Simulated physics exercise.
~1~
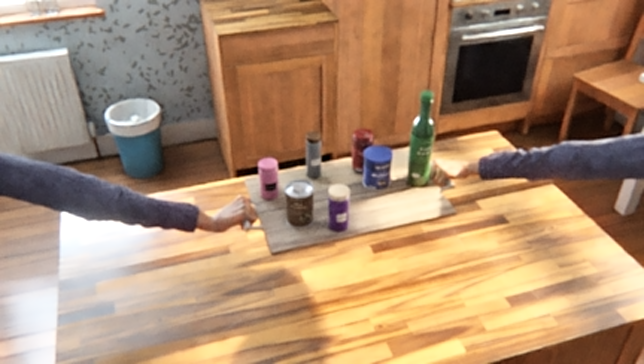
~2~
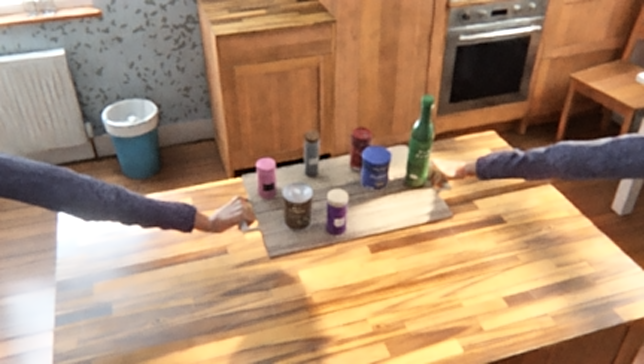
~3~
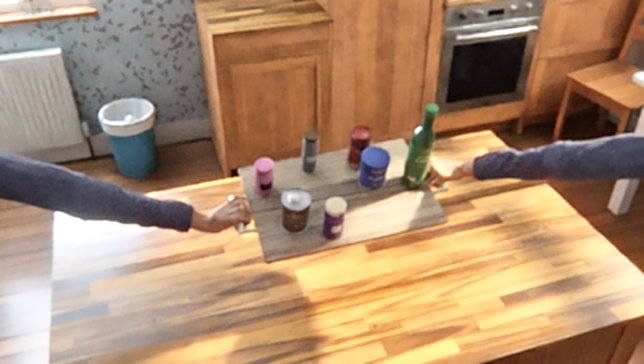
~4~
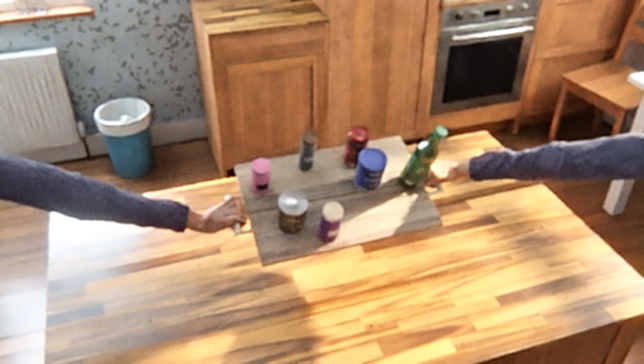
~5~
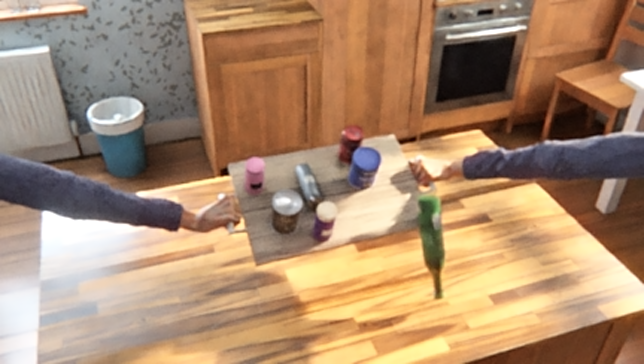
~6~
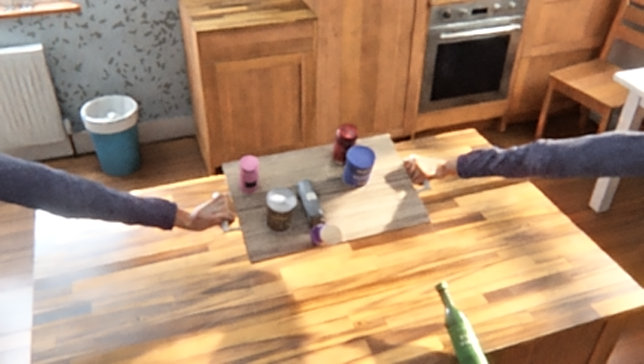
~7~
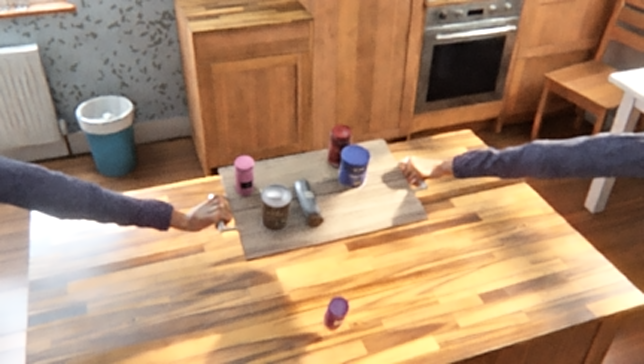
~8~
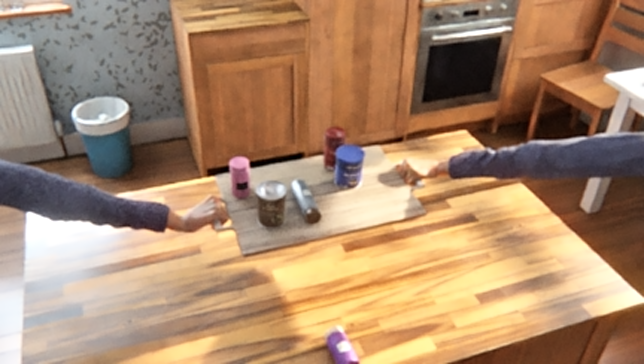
A flat tray held by two hands above a wooden counter tipped towards the viewer, and the green bottle toppled off the near side, the grey shaker fell over, and the purple shaker dropped off before the tray was nearly levelled with the rest standing.
